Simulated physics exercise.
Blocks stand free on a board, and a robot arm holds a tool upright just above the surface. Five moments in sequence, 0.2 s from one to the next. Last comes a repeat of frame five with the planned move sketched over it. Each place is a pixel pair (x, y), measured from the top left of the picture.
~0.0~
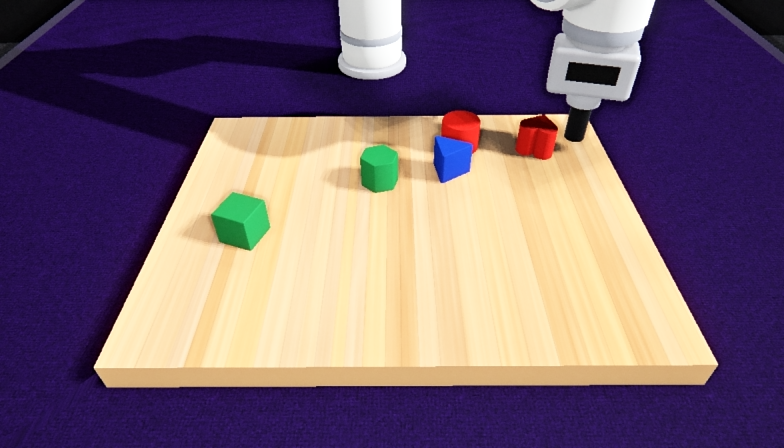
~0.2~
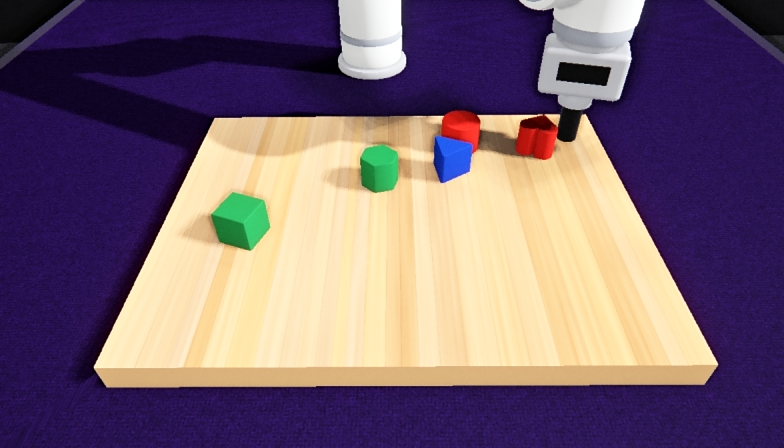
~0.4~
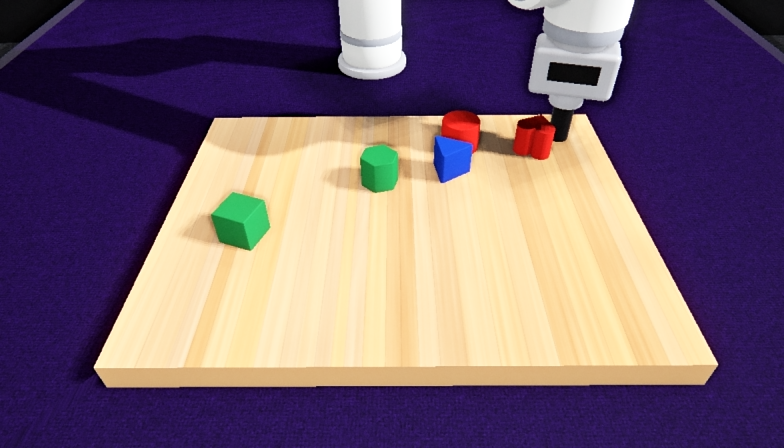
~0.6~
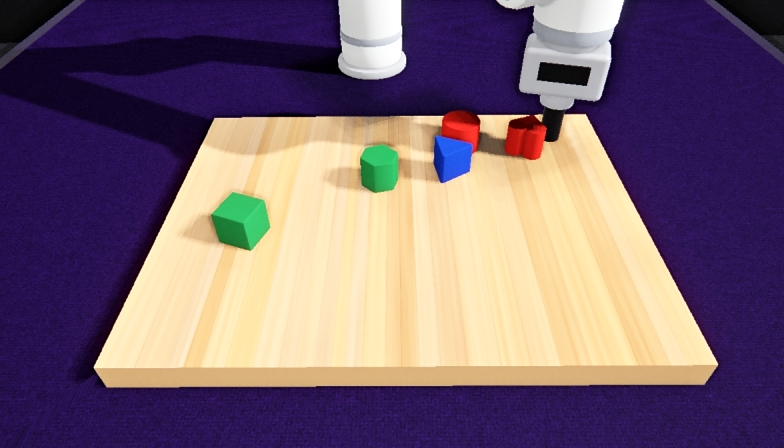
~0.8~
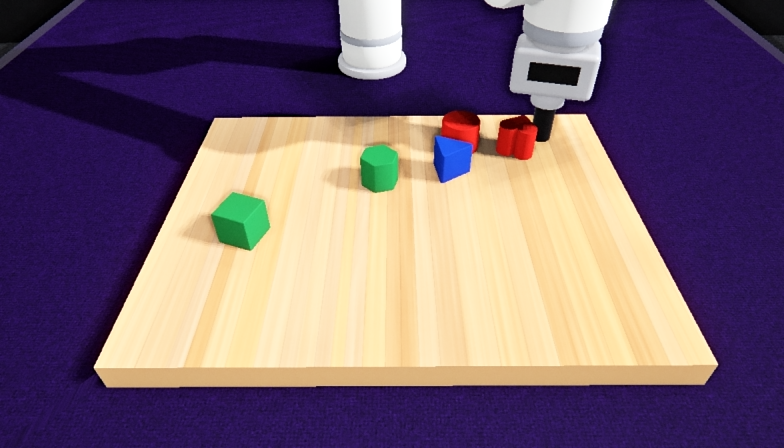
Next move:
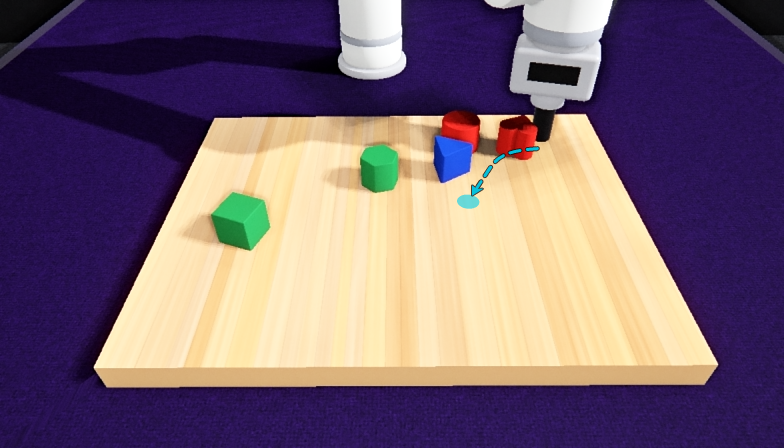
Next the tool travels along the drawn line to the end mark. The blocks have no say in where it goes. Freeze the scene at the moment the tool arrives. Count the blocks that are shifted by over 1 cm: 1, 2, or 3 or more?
Shifted over 1 cm: Two.
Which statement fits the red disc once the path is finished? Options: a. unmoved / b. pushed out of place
Choice b: Pushed out of place.
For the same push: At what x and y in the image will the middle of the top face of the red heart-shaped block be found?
It should be at (470, 134) by then.
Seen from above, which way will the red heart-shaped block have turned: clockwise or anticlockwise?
Looking down: Clockwise.
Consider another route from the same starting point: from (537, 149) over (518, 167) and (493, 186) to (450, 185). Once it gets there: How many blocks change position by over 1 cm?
That push would leave one block displaced by more than about 1 cm.
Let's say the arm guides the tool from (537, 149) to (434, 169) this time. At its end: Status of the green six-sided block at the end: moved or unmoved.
Left where it is.
The line goes from (537, 149) through (502, 156) and (484, 177) to (468, 202).
On the path given first. One third of the way, tool (504, 145); red disc (448, 118); red heart-shaped block (482, 130), turned 15° clockwise.
Two thirds of the way, tool (485, 166); blue triangular block (449, 146); red disc (444, 118); red heart-shaped block (470, 134), turned 45° clockwise.
At the end, tool (469, 190); blue triangular block (449, 146); red disc (444, 118); red heart-shaped block (470, 134), turned 45° clockwise.
